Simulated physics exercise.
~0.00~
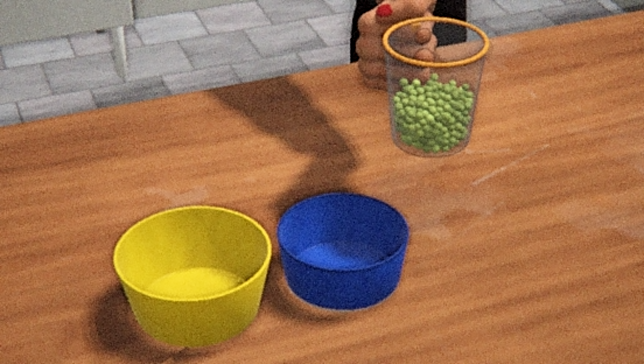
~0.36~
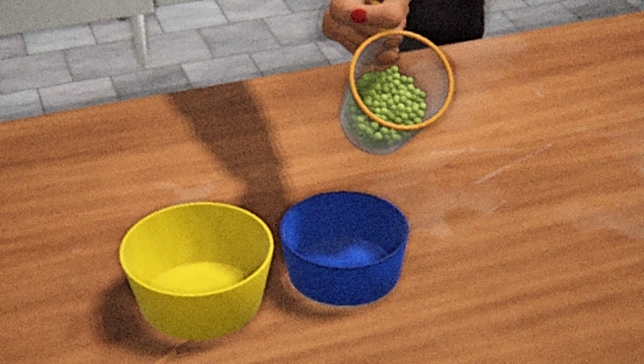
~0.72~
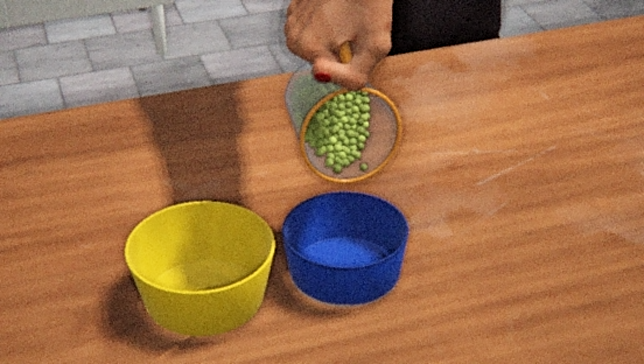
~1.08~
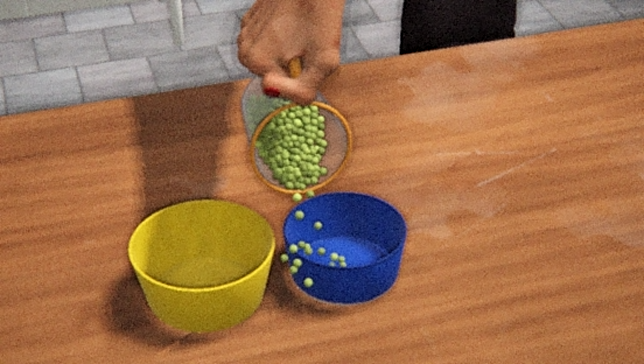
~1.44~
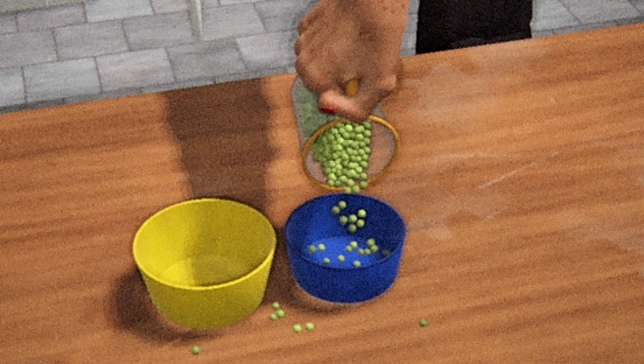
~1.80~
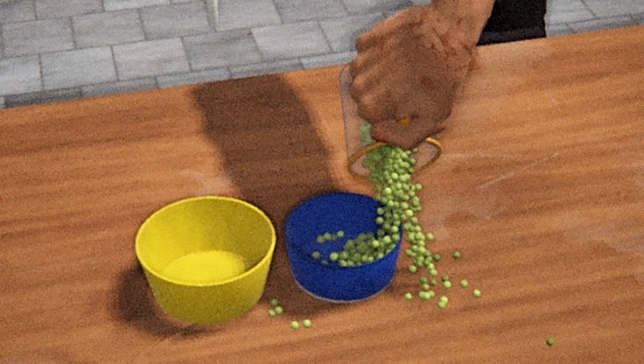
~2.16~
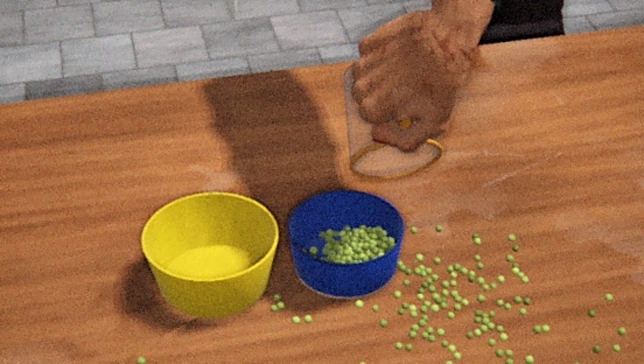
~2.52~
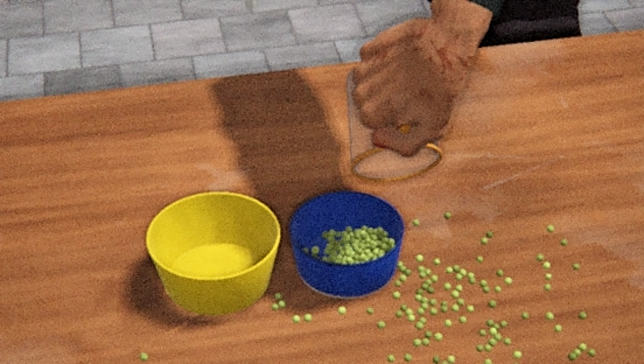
In this clip, a hand moves a clear cup of green peas left over a wooden table with a yellow dish and a blue dish, tips it, then shifts right while pouring. Many peas land in the blue dish, others scatter across the table, and the yellow dish stays empty.
